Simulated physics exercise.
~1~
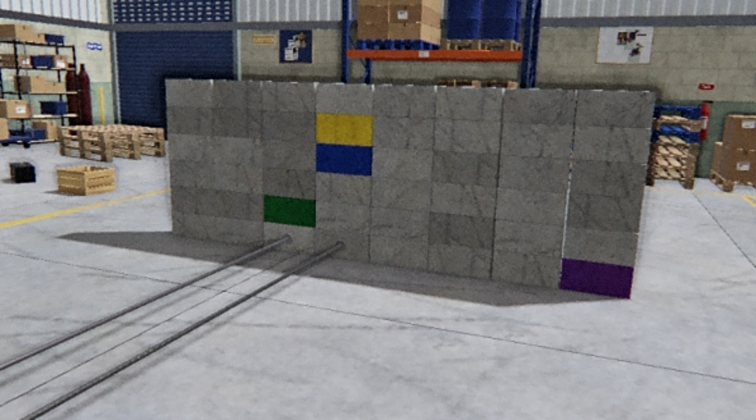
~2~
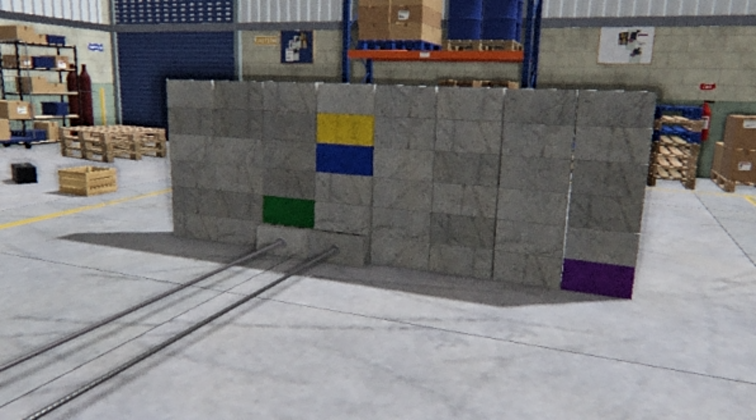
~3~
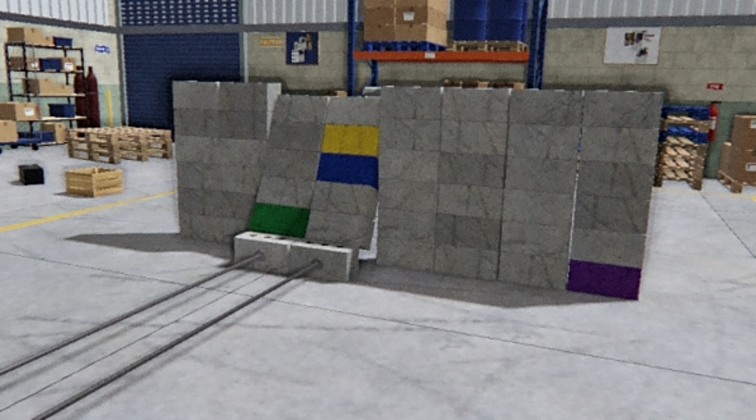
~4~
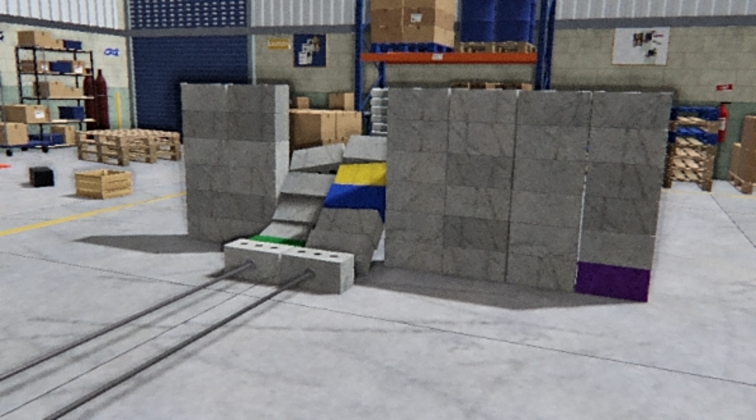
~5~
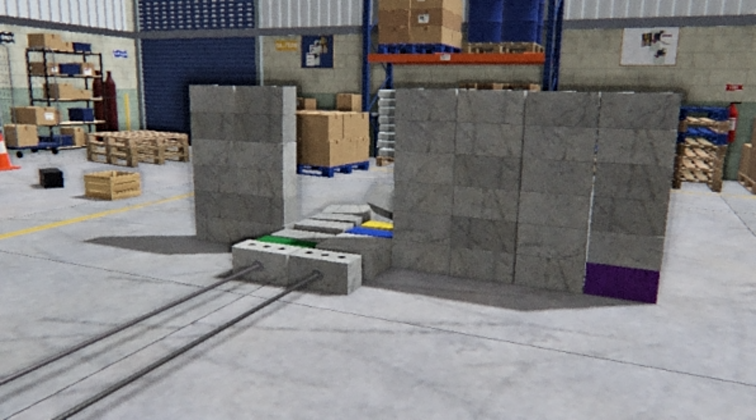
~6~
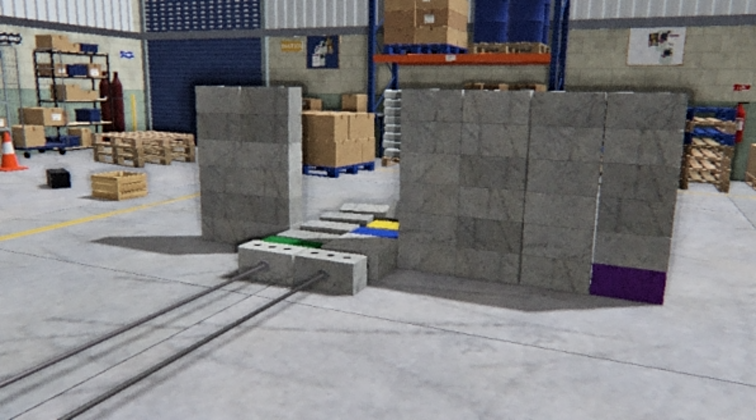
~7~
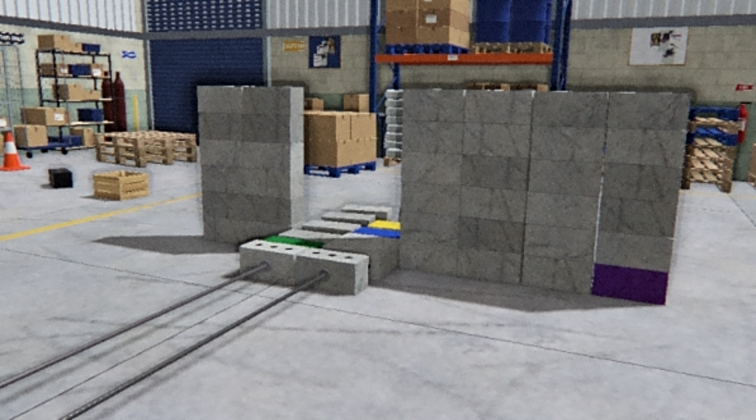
In a warehouse, two rods draw a pair of neighbouring blocks out from the base of a grey concrete block wall, and the two columns above tilt backward and topple, leaving a gap with the green, blue and yellow blocks lying on their sides while the rest stands.
